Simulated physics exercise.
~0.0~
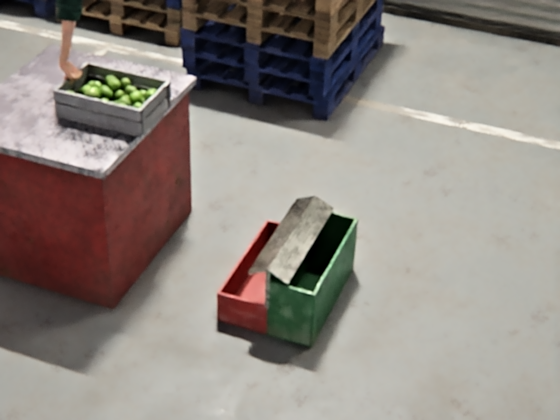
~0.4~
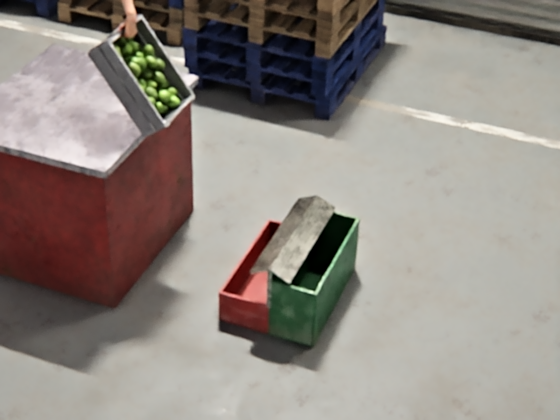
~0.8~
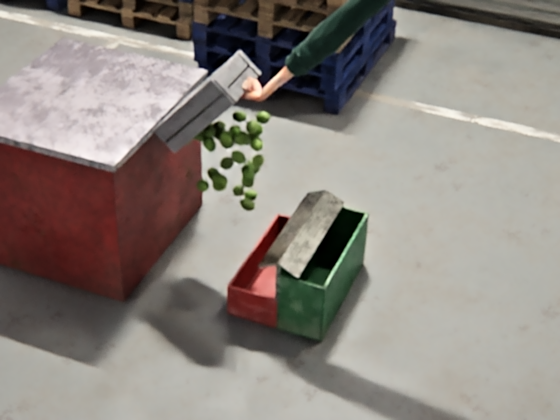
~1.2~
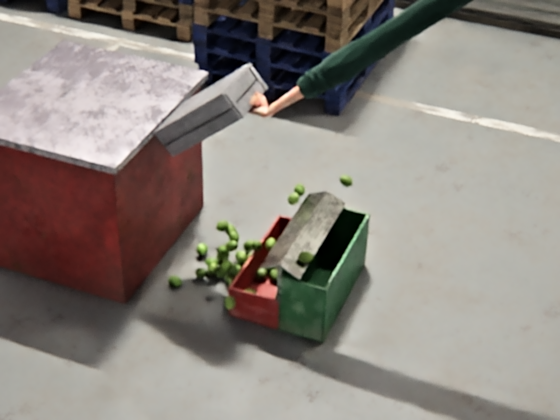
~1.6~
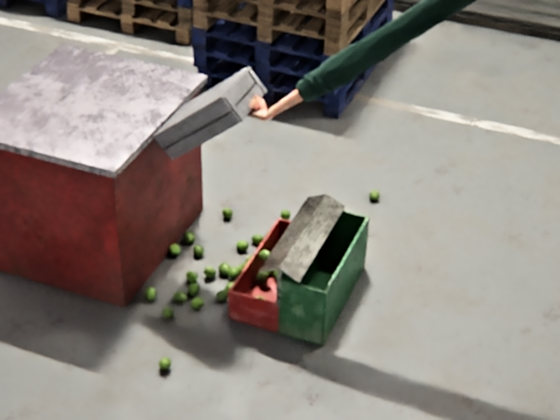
Limes tumbling from a grey crate tipped by hand off a red bench, many scattering on the floor beside the red trough.
